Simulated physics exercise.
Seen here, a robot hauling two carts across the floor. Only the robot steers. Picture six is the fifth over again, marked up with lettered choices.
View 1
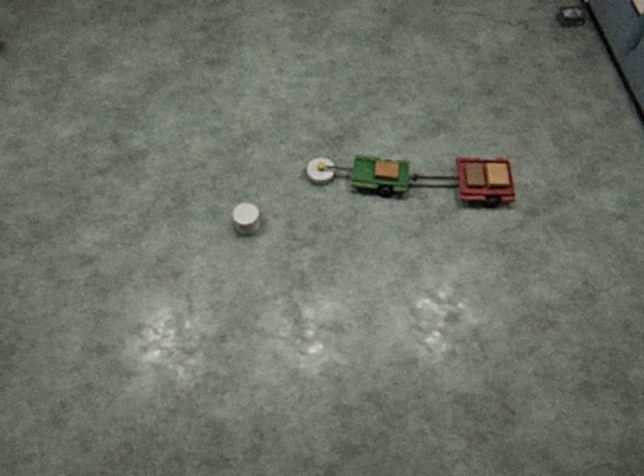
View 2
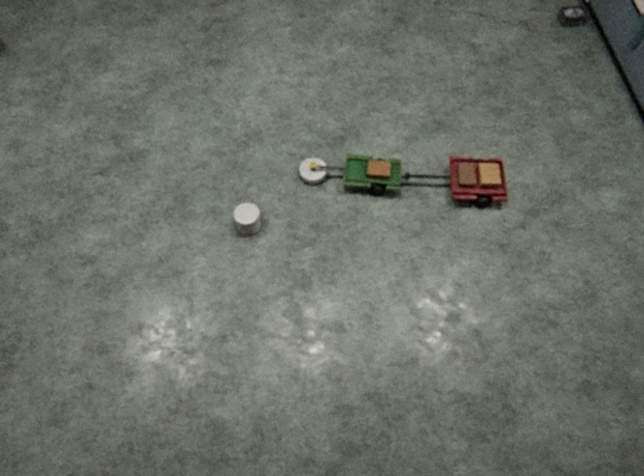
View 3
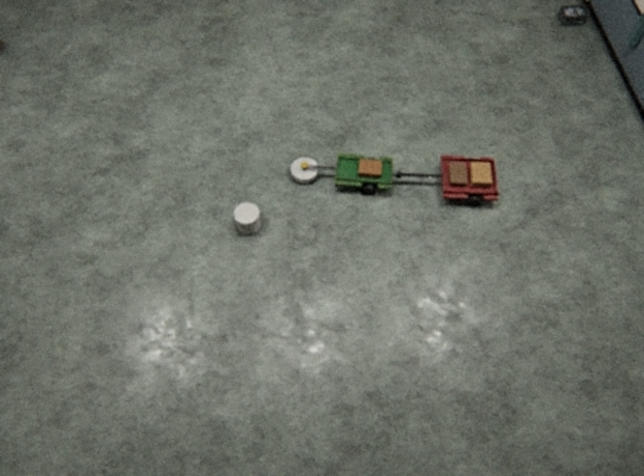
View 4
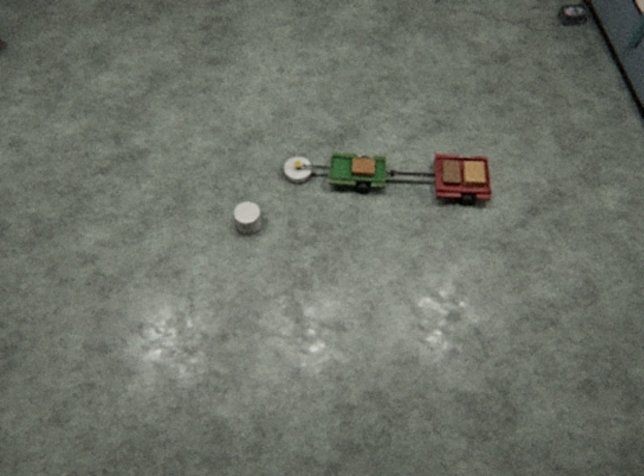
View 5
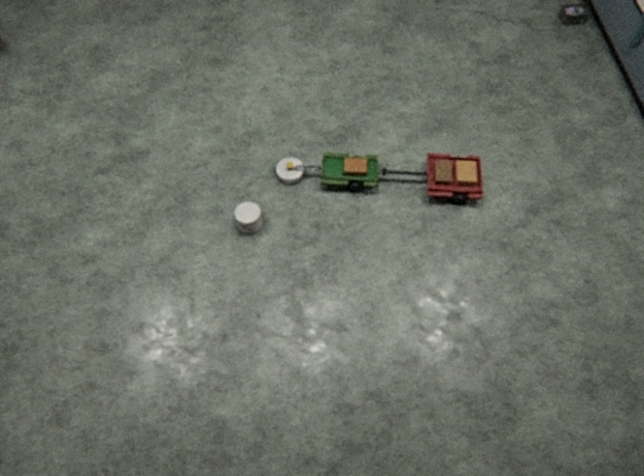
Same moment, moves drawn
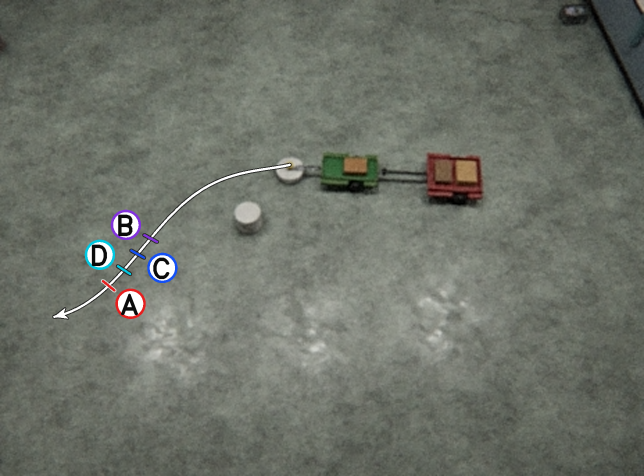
On a mottled grey-green floor, a small round white robot sits at the left end of a line, linked by thin bars to a green cart and then a red cart, both carrying blocks. The robot slowly pulls them a short way left, past a white tub that stays still.
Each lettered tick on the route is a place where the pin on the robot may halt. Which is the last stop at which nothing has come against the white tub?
Stop at C.
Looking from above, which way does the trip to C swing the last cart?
For that mark, anticlockwise.
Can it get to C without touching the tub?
For that mark, yes.
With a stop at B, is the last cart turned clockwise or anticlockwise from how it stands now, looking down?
Anticlockwise.
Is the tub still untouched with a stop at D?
No.
On the copy, A at (109, 286); B at (151, 238); C at (138, 254); D at (124, 270); the route from (290, 165) via (168, 218) to (54, 317).
On C. First, robot (229, 182), last cart (393, 171).
Then, robot (176, 216), last cart (334, 171).
Finally, robot (140, 258), last cart (287, 178); nothing has been touched.
By contrast, A is too far, the tub has been hit; B is safe but short; D is too far, the tub has been hit.
